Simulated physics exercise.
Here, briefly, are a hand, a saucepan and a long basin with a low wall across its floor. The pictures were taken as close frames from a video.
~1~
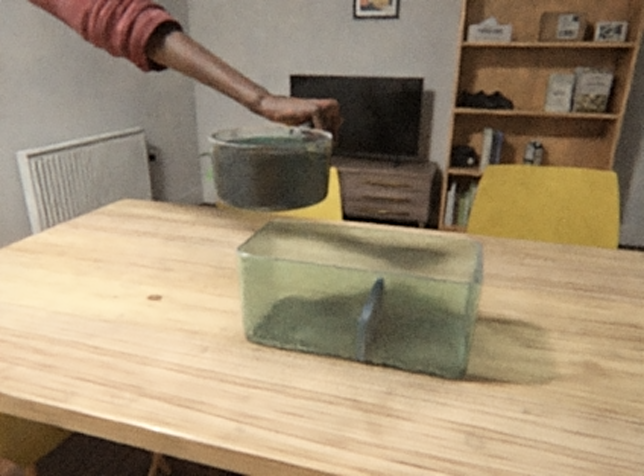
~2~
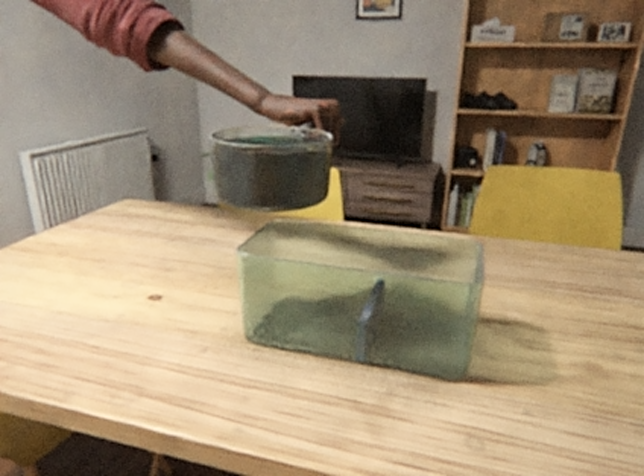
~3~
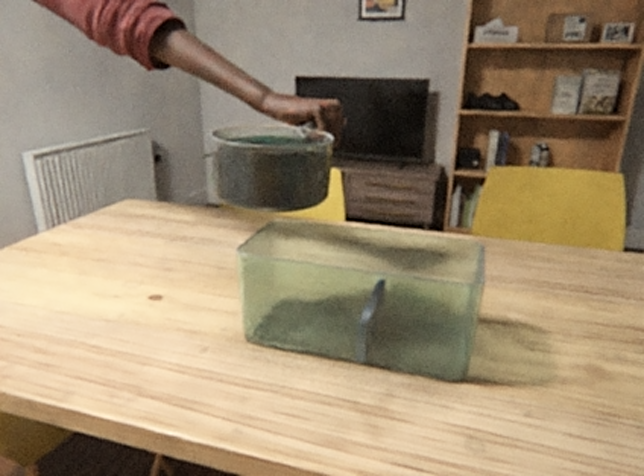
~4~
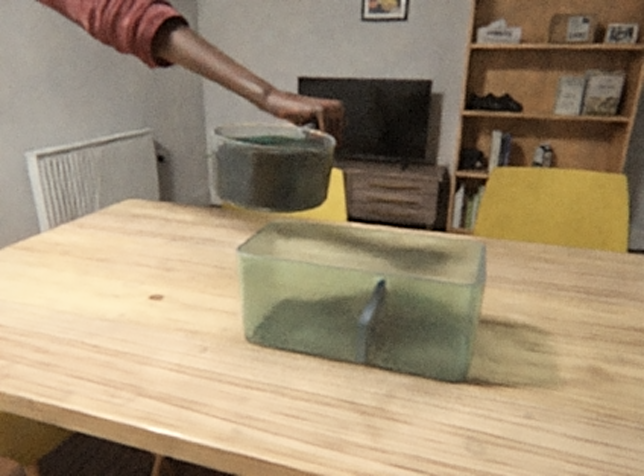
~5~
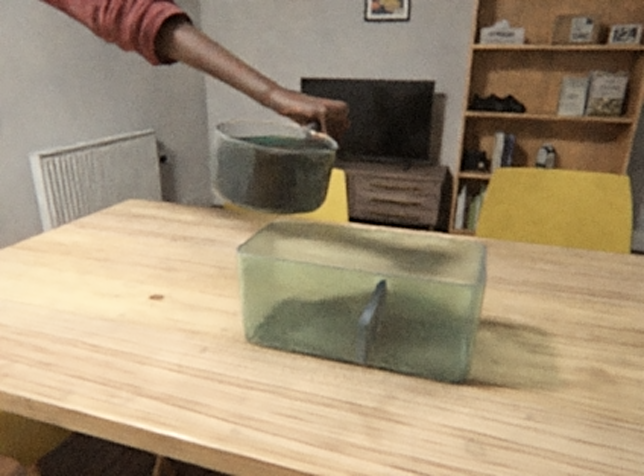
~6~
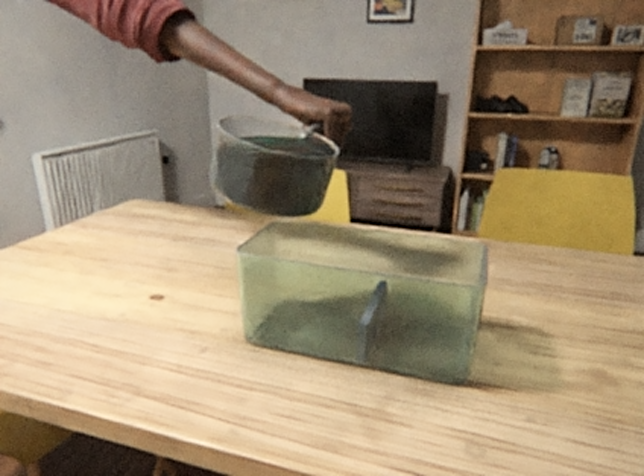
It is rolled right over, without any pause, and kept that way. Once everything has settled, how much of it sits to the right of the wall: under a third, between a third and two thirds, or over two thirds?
Between a third and two thirds.
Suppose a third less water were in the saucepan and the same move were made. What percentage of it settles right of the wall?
15 per cent.
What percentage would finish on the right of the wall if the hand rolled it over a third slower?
It comes to around 50 per cent.
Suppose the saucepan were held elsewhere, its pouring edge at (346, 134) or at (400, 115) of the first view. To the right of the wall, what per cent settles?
Try one: 60 %; try two: 80 %.
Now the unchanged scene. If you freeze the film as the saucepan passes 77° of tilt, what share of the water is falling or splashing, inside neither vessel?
30 in a hundred.
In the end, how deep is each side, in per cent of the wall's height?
Once still, it is 60 % on the left and 50 % on the right.
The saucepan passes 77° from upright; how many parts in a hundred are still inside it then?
Roughly 45 %.
A moment on, the saucepan is tipped on its side and 45 per cent is still to pour, 9 is left of the wall and 18 right of it.
Next, the saucepan is tipped right over and 5 per cent is still to pour, 52 is left of the wall and 41 right of it.
Then the saucepan is tipped right over and 0 per cent is still to pour, 58 is left of the wall and 41 right of it.
Later the saucepan is tipped right over and 0 per cent is still to pour, 57 is left of the wall and 41 right of it.
Finally, 57 per cent lies left of the wall, 41 right of it and 1 outside.
